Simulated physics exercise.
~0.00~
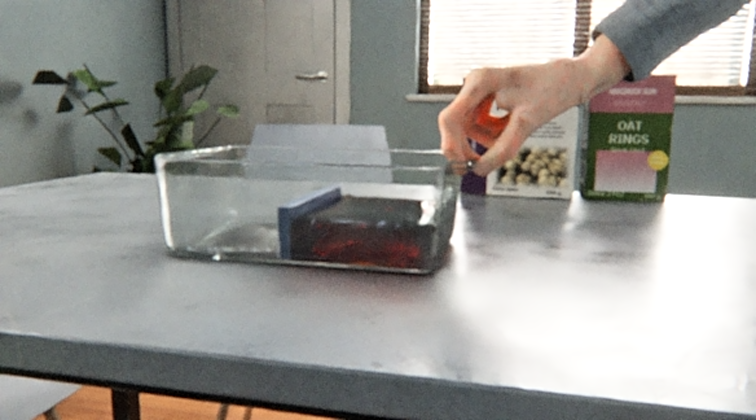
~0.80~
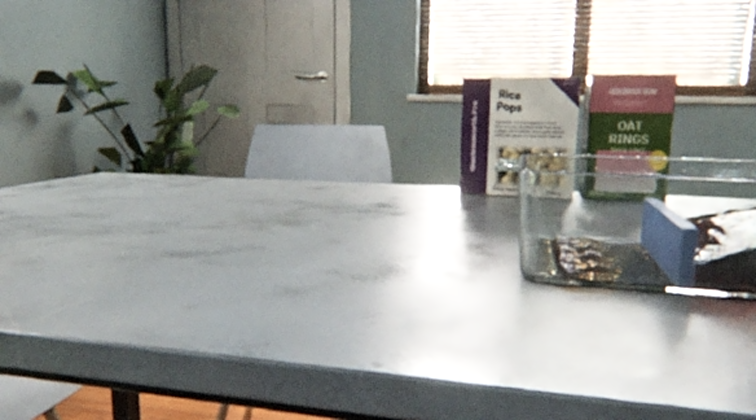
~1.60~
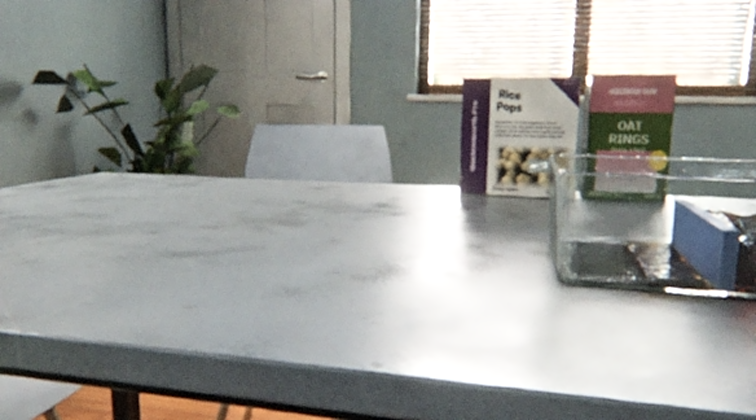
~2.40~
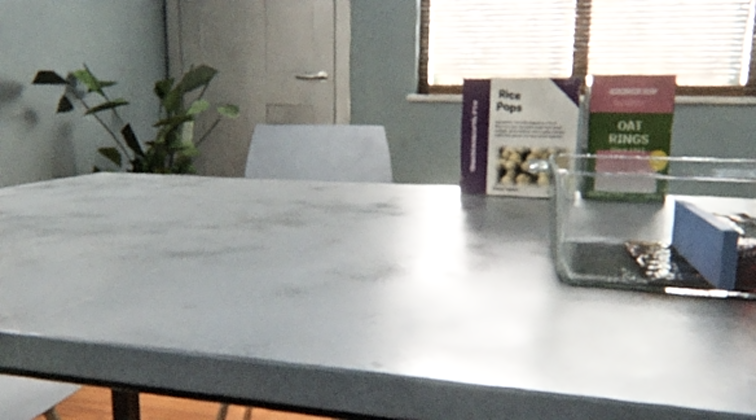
At first, a clear, divided food box sits on a grey table, with dark reddish tea to the right of its blue divider and a hand at its right end. The box slides a long way to the right, past the cereal boxes standing behind it, until its right side is out of view. By then, some tea shows on the left side of the divider, and the hand is no longer in sight. The box shifts slightly farther right as the tea keeps moving. Finally, the box stays in place, with a little dark tea left of the upright divider.
